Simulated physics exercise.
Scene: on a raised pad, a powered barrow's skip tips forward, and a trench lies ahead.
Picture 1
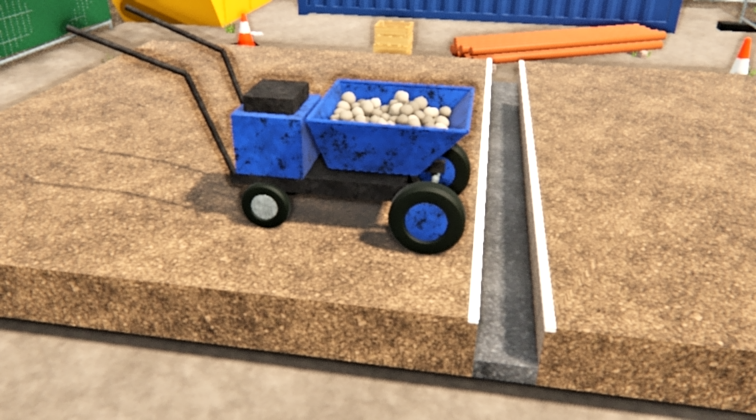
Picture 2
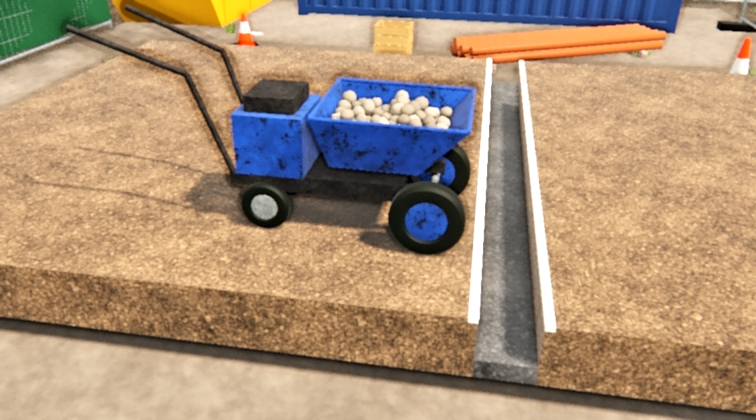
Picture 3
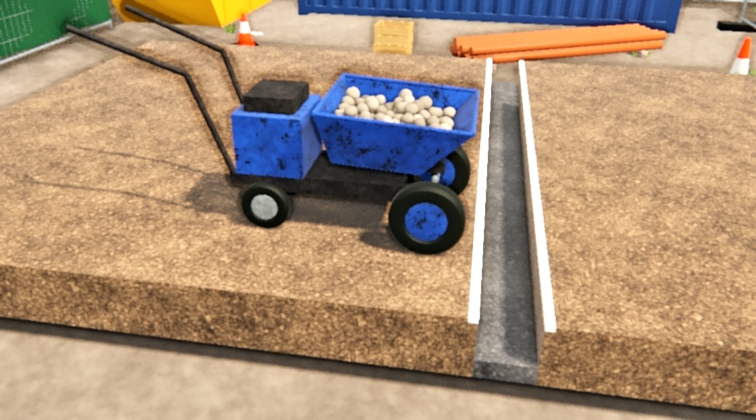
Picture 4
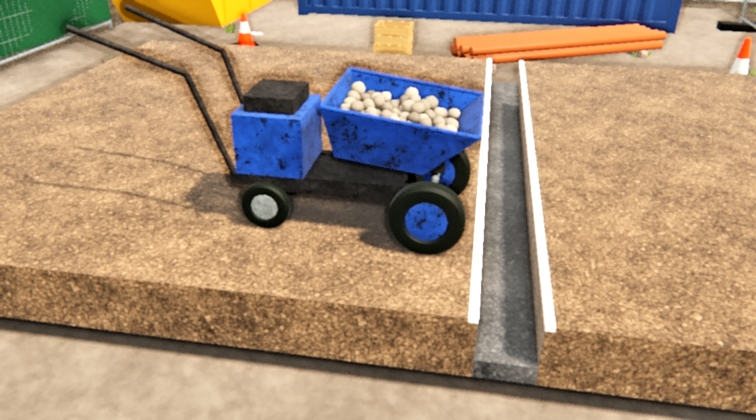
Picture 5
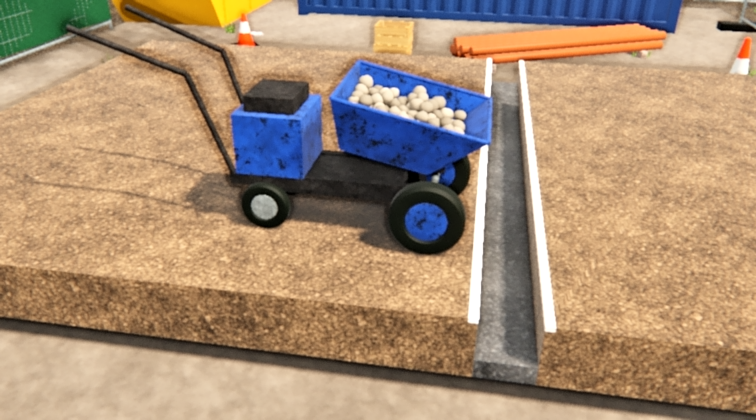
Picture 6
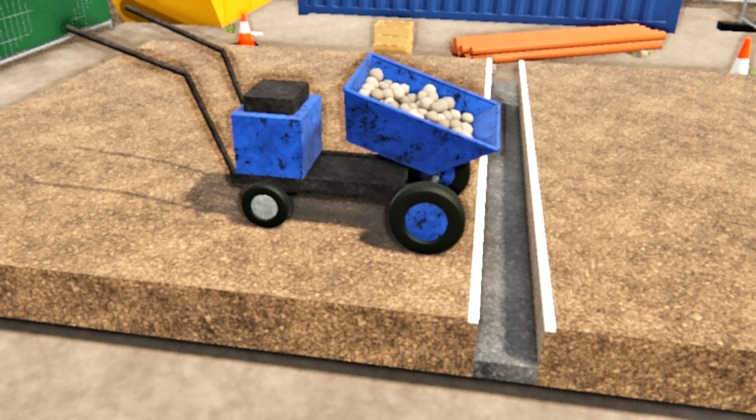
A blue powered barrow loaded with pale, round stones stayed parked beside a narrow trench while its skip, level at first, gradually tilted forward to the right, the stones still inside.
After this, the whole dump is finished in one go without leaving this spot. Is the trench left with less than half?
Yes: I predict the trench will fail to catch most of it.
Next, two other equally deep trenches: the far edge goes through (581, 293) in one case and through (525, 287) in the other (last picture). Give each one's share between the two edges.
The first case gives around 70 percent, and the second around 0 percent.
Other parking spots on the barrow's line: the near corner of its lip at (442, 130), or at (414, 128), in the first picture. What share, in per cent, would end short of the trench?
The first position yields around 0 per cent; the second yields around 0 per cent.
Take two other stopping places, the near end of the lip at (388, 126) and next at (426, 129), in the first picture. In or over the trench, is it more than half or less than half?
First attempt: Beyond half; second attempt: Beyond half.
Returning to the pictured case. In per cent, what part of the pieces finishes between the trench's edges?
Result: Around 25 in a hundred.
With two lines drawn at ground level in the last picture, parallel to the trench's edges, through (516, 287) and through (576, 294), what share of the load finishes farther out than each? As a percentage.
About 90 and 50 per cent.
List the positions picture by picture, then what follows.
Lip of the skip near (467, 132), level; top of the load near (375, 123), river pebbles; first edge of the trench near (476, 282); far edge near (547, 290), the trench under half as wide as the skip, and about as deep as wide, in the first frame.
Lip of the skip near (468, 133), level; top of the load near (377, 123), in the second frame.
Lip of the skip near (473, 135), tipped barely; top of the load near (380, 121), in the third frame.
Lip of the skip near (480, 138), tipped a little; top of the load near (368, 105), in the fourth frame.
Lip of the skip near (488, 143), tipped a little; top of the load near (377, 100), in the fifth frame.
Lip of the skip near (497, 150), tipped clearly; top of the load near (387, 95); first edge of the trench near (476, 282); far edge near (547, 290), in the sixth frame.
Shortly afterwards, skip tipped steeply; the whole lot in the skip.
Next, skip tipped right over; the bulk in the skip; only a few in or heaped over the trench; a little beyond it; a little falling.
Some moments later, skip tipped right over; a little in the skip; a little in or heaped over the trench; the bulk beyond it.
In the end, skip tipped right over; only a few in the skip; near a quarter in or heaped over the trench; the bulk beyond it.
